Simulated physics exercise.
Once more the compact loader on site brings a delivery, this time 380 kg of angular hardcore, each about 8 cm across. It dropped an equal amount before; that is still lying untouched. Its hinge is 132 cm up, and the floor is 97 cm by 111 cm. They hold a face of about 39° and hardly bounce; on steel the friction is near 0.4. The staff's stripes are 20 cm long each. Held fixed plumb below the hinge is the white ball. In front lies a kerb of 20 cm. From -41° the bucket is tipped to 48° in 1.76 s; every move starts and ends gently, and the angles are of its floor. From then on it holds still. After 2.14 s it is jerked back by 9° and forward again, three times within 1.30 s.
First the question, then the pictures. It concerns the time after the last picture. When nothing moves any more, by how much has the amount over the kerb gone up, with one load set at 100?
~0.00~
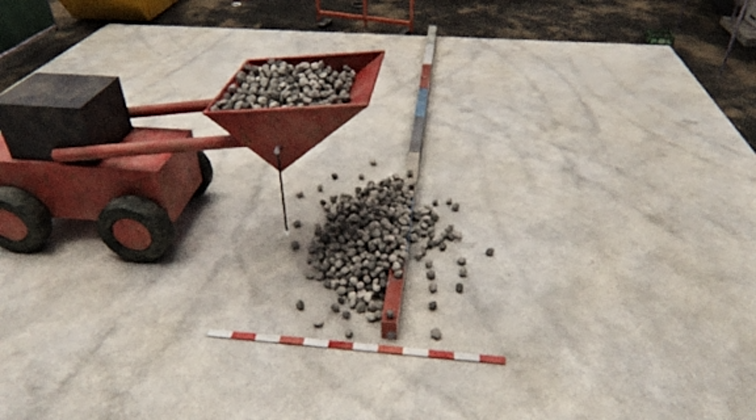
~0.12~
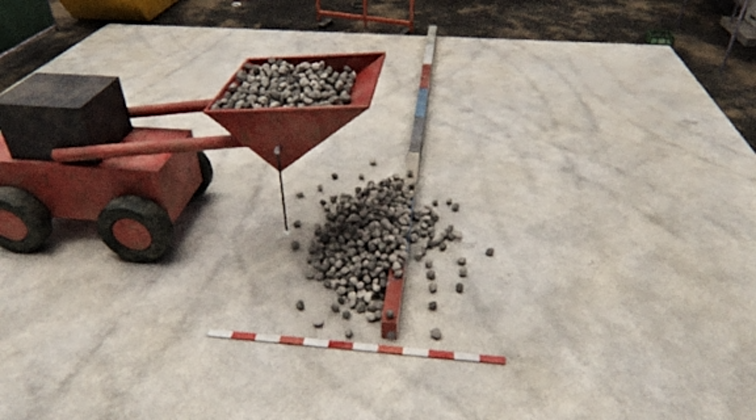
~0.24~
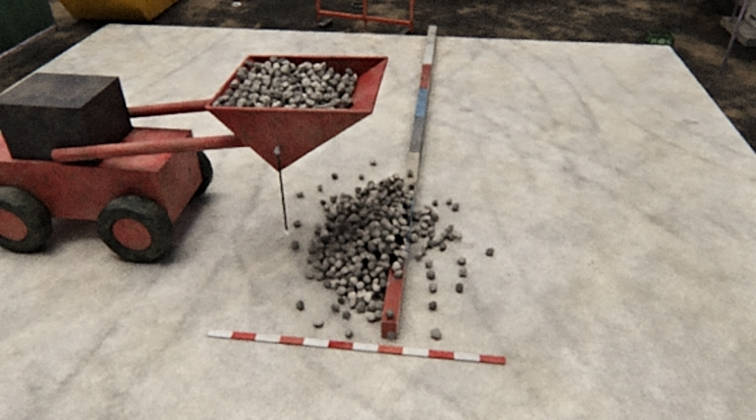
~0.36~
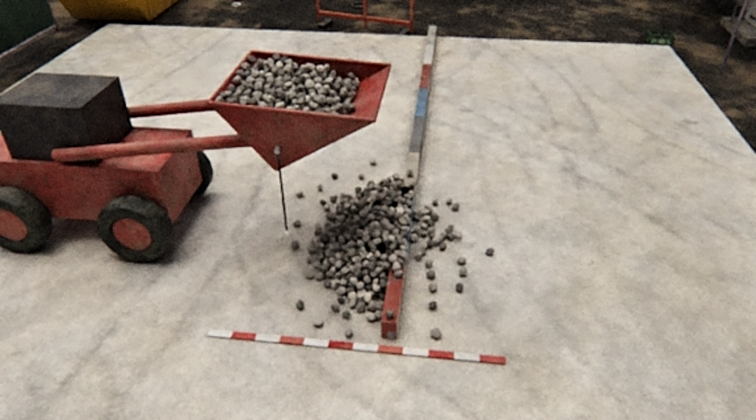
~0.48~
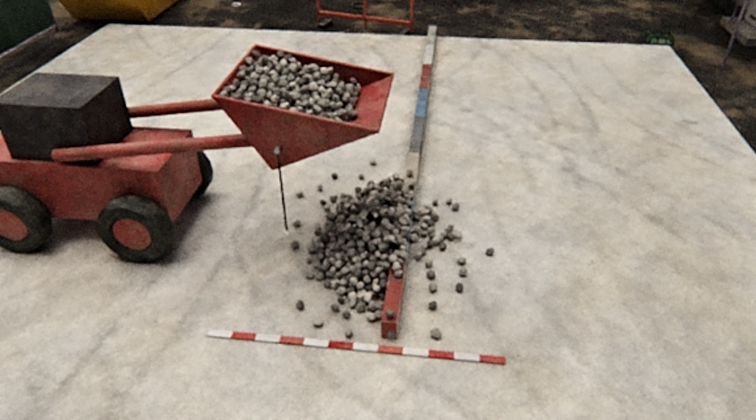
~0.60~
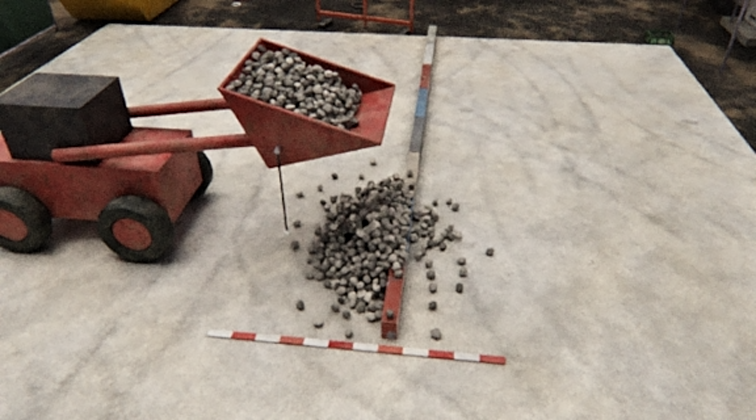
It has gone up by about 27 per cent of a load.
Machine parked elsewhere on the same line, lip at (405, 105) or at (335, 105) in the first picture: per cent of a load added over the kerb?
The first position would add some 80 per cent, the second some 0.
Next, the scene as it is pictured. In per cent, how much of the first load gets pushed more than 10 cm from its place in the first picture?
5 %.
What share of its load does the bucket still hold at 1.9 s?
It still holds about 20 per cent.
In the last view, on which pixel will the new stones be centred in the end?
Middle: Approx. (377, 229) px.
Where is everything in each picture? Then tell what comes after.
In the first picture, the bucket is at -41°, its lip at (368, 105); the top of the load is at (289, 76). The earlier load is highest near (382, 216), 34 cm above ground level, 94 % on this side of the kerb, 6 % over the kerb.
In the second picture, the bucket is at -40°, its lip at (369, 107); the top of the load is at (280, 74); the stones move at 0.1 m/s on average.
The third picture shows lip at (372, 112), floor tilted -36°, highest stones at (263, 69); the stones move at 0.2 m/s on average.
In the fourth picture, the bucket is at -31°, its lip at (375, 121); the top of the load is at (262, 66); the stones move at 0.2 m/s on average.
The fifth picture shows lip at (379, 132), floor tilted -25°, highest stones at (262, 63); the stones move at 0.2 m/s on average.
The sixth picture shows lip at (381, 144), floor tilted -17°, highest stones at (266, 59); the stones move at 0.3 m/s on average.
After 1.3 s the floor is at 34°; in per cent of one load, 98 in the bucket, 95 on this side of the kerb, 6 over the kerb; the foremost stones are at (461, 246).
After 1.9 s the floor is at 48°; in per cent of one load, 20 in the bucket, 167 on this side of the kerb, 13 over the kerb; the foremost stones are at (461, 249).
After 3.9 s the floor is at 48°; in per cent of one load, 0 in the bucket, 166 on this side of the kerb, 34 over the kerb; the foremost stones are at (497, 235).
After 6.5 s the floor is at 48°; in per cent of one load, 0 in the bucket, 166 on this side of the kerb, 34 over the kerb; the foremost stones are at (497, 235). Net gain over the kerb, 27.
